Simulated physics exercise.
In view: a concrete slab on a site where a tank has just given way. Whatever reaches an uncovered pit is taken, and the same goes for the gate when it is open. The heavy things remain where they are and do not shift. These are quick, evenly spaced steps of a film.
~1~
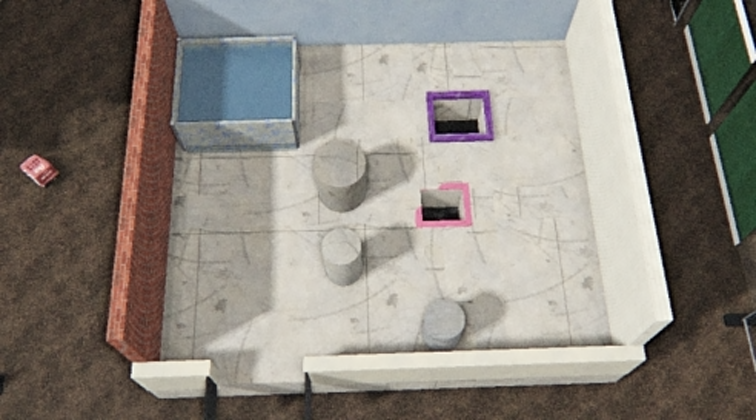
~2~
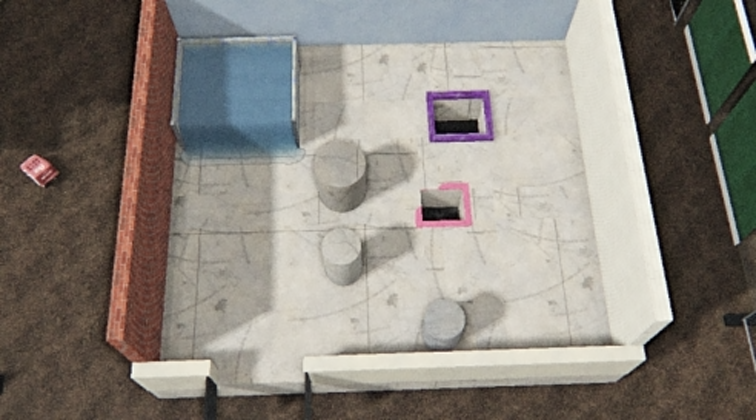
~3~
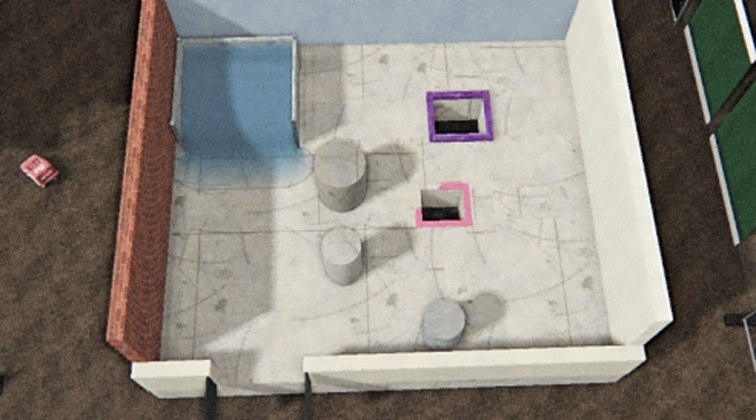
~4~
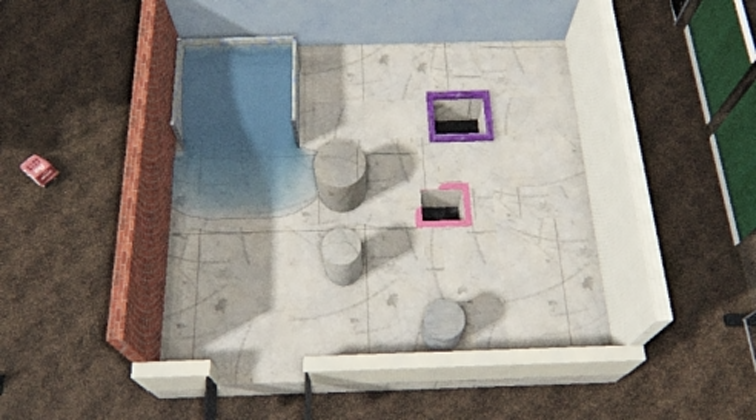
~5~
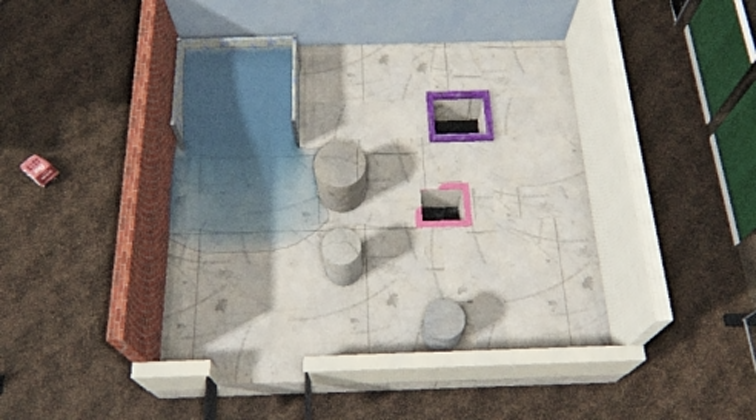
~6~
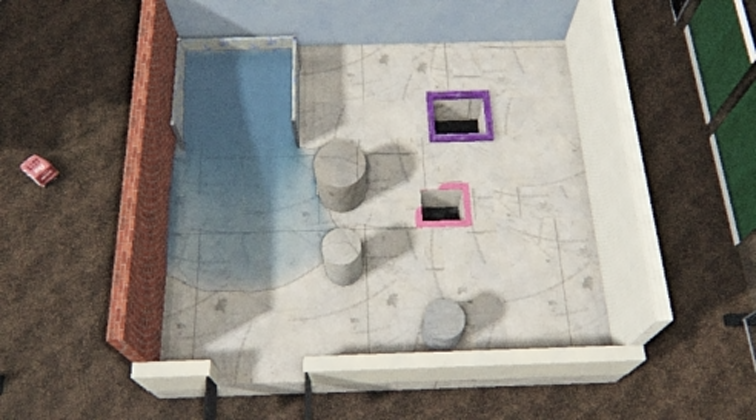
On a walled concrete slab with two framed square openings and three grey cylinders, a water tank in the upper left corner loses its front side, and blue water pours out and spreads forward along the brick wall past two cylinders.
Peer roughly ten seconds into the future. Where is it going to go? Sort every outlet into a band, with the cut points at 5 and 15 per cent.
Final shares: The gate over 15 %; the pink pit 5 to 15 %; the purple pit under 5 %.
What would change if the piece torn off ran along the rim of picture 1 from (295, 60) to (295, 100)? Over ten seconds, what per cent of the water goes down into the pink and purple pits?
Pink about 15 %, purple about 15 %.
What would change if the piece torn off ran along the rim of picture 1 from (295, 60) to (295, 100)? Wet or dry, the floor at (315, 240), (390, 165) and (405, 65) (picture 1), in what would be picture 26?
The first would be still unwetted, the second drenched and the third drenched.
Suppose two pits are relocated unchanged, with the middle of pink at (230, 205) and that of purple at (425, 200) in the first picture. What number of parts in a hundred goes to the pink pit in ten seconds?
Share for pink: 45 in a hundred.
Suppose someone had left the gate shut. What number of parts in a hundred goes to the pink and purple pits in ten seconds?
I'd put pink at 14 per cent and purple at 0 per cent.
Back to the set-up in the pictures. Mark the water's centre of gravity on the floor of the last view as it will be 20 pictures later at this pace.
(274, 255).
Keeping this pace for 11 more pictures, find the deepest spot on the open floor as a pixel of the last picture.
I'd put it around (160, 372).
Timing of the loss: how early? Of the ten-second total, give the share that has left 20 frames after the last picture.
Share gone by then: About 55 %.
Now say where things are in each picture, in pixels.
The water tank at (236, 82) is whole and still, in the first picture.
Water pours out at (239, 137) and has run to (303, 151), in the second picture.
The front is at (306, 173), out from the gap at (239, 139), in the third picture.
Water pours out at (240, 140) and has run to a hidden place, in the fourth picture.
The front is at (316, 226), out from the gap at (240, 141), in the fifth picture.
The front is at (276, 284), out from the gap at (240, 141), in the sixth picture.
A moment on, water covers 35 % of the floor; the gate 3 %, the pink pit 0 %, the purple pit 0 %.
Next, water covers 40 % of the floor; the gate 12 %, the pink pit 0 %, the purple pit 0 %.
Then, water covers 50 % of the floor; the gate 29 %, the pink pit 1 %, the purple pit 0 %.
Later, water covers 65 % of the floor; the gate 41 %, the pink pit 3 %, the purple pit 0 %.
In the end, water covers 80 % of the floor; the gate 48 %, the pink pit 8 %, the purple pit 0 %.
